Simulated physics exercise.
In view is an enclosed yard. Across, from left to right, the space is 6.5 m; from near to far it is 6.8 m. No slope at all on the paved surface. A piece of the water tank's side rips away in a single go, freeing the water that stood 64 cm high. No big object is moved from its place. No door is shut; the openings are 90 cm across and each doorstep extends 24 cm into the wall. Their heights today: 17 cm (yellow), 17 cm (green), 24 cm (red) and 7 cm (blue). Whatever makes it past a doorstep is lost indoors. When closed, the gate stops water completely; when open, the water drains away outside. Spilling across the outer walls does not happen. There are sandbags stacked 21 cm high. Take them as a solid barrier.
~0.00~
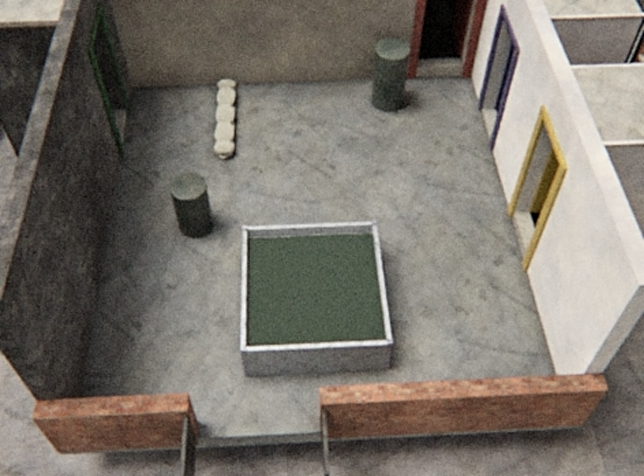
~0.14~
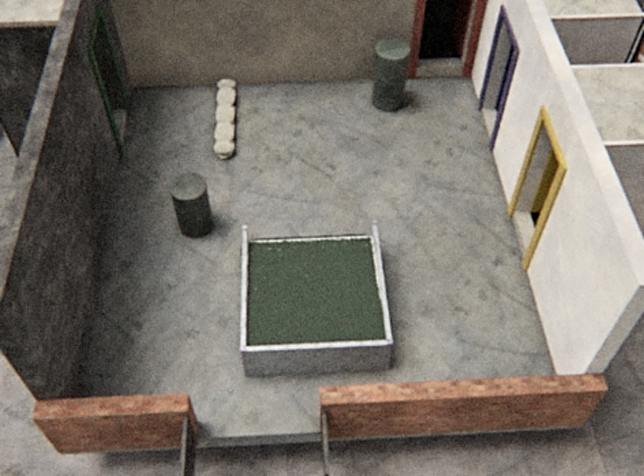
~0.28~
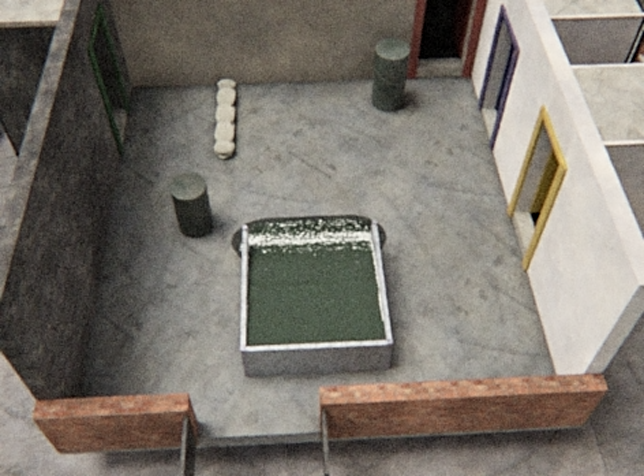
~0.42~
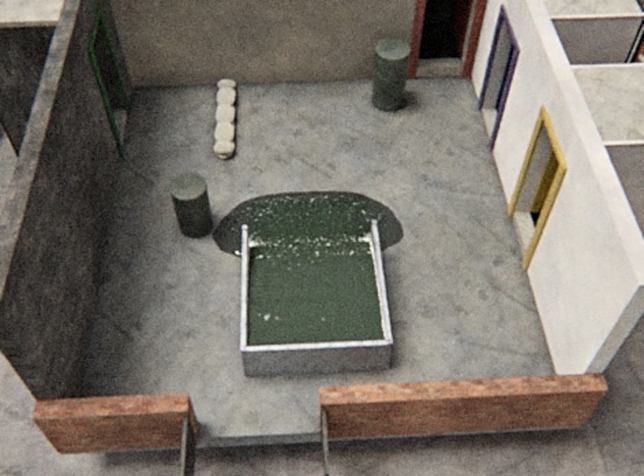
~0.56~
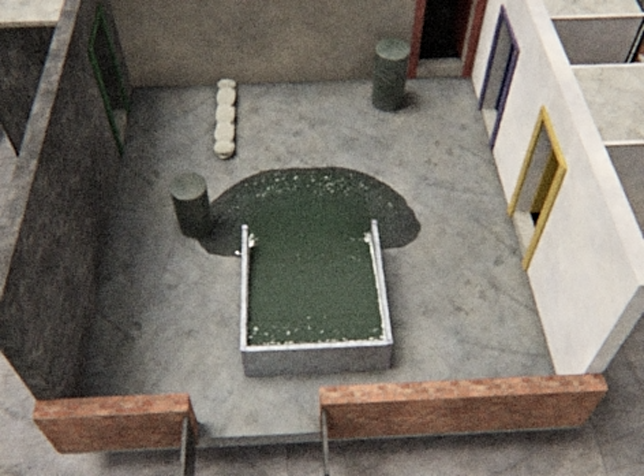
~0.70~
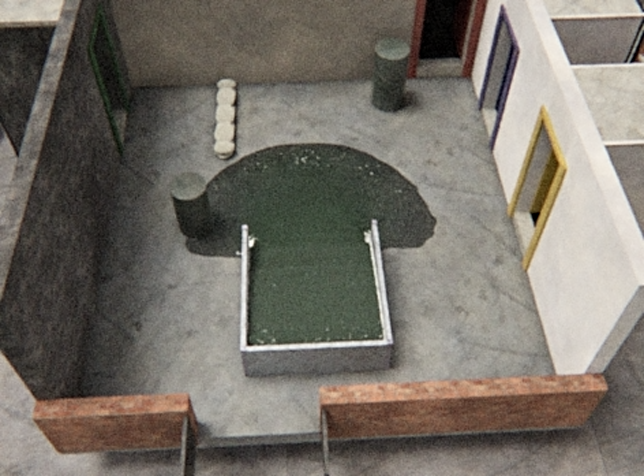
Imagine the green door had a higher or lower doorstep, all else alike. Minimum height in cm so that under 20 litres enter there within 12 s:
9 cm.
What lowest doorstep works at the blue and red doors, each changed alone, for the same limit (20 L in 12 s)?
Close to 11.0 cm (blue) and close to 16 cm (red).
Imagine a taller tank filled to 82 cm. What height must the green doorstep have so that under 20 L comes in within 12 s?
I'd go with near 13.0 cm then.
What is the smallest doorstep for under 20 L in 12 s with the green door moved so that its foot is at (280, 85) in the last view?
It needs about 24 cm.
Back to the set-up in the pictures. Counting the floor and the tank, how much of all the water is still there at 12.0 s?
What remains is some 94 per cent of the water.
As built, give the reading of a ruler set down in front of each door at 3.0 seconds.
In cm: Yellow 0, green 12, red 15, blue 8.
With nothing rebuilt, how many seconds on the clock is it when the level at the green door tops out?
Crest at t of about 2.6 s.
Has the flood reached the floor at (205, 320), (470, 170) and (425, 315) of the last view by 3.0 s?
In turn: Still dry, under water, still dry.
After 1.4 s water covers 35 % of the floor, deepest (26 cm) near (279, 253); it has not reached the green door.
After 3.0 s water covers 50 % of the floor, deepest (34 cm) near (463, 80); 12 cm at the green door, 0 litres in over its 17 cm doorstep.
After 12.0 s water covers 95 % of the floor, deepest (10 cm) near (523, 301); 4 cm at the green door, 0 litres in over its 17 cm doorstep.
At the green door as built, the water arrived by 2.0 s and peaked near 14 cm at 2.6 s.
Run again over the same 12 s with other heights there, 28 litres in over 8 cm, 9 litres over 11 cm. The limit of 20 litres is kept from about 9 cm up.
